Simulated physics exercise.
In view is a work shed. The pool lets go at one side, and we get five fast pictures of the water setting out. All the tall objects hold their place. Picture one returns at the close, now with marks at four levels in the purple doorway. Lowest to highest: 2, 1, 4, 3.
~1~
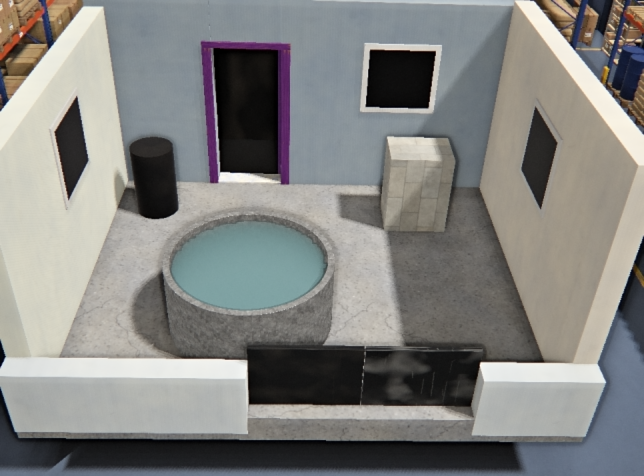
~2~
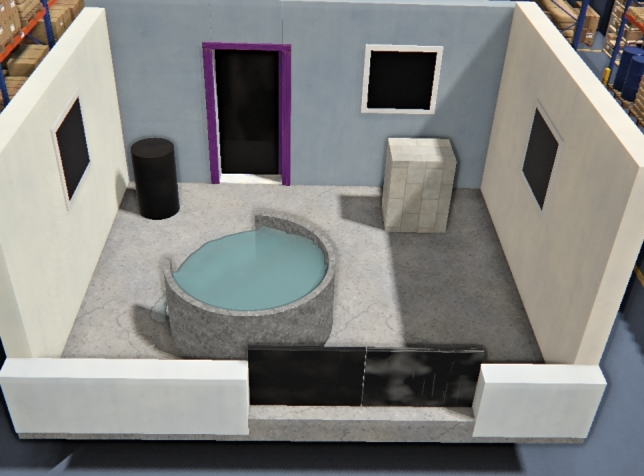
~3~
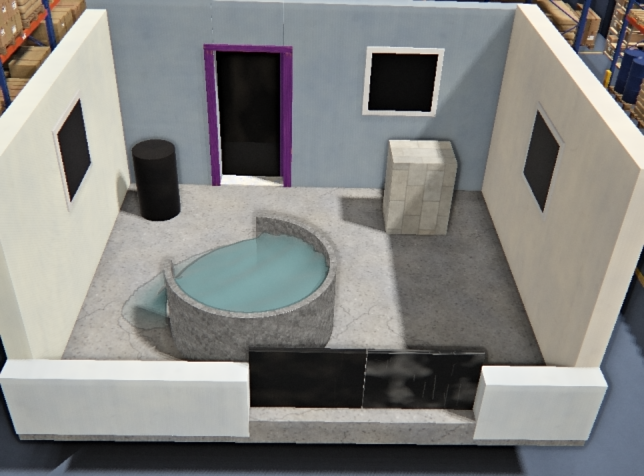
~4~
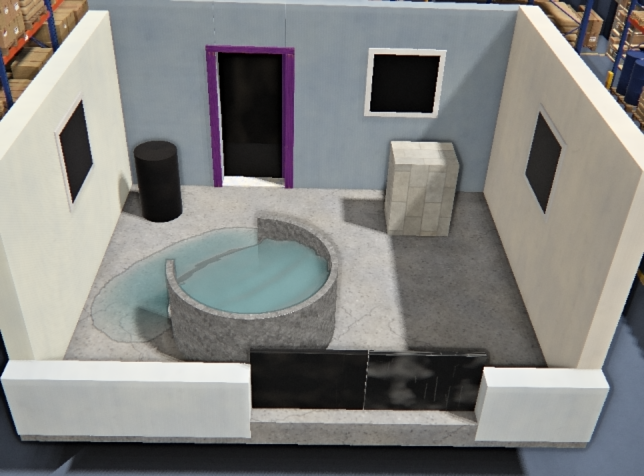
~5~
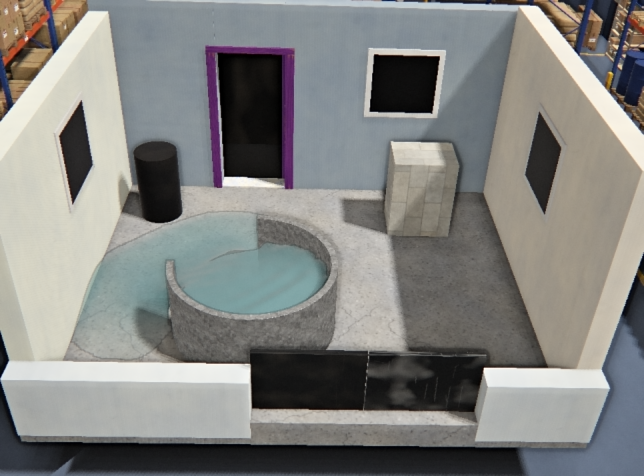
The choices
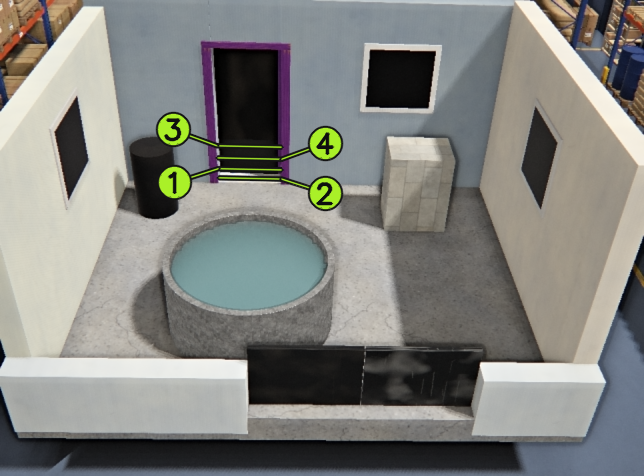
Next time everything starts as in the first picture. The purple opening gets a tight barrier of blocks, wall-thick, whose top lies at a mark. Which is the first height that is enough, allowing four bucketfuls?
Take 1.
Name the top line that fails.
2.
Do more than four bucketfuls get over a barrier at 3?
No, that is safe.
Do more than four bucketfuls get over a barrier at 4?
No, that is safe.
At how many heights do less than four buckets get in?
Three of them.
On the marked copy, 1 at (250, 169); 2 at (250, 178); 3 at (249, 146); 4 at (249, 158); from the bottom up 2, 1, 4, 3.
For line 1, a bucket or two gets in.
For line 2, about 12 bucketfuls get in.
For line 3, nothing gets over.
For line 4, nothing gets over.
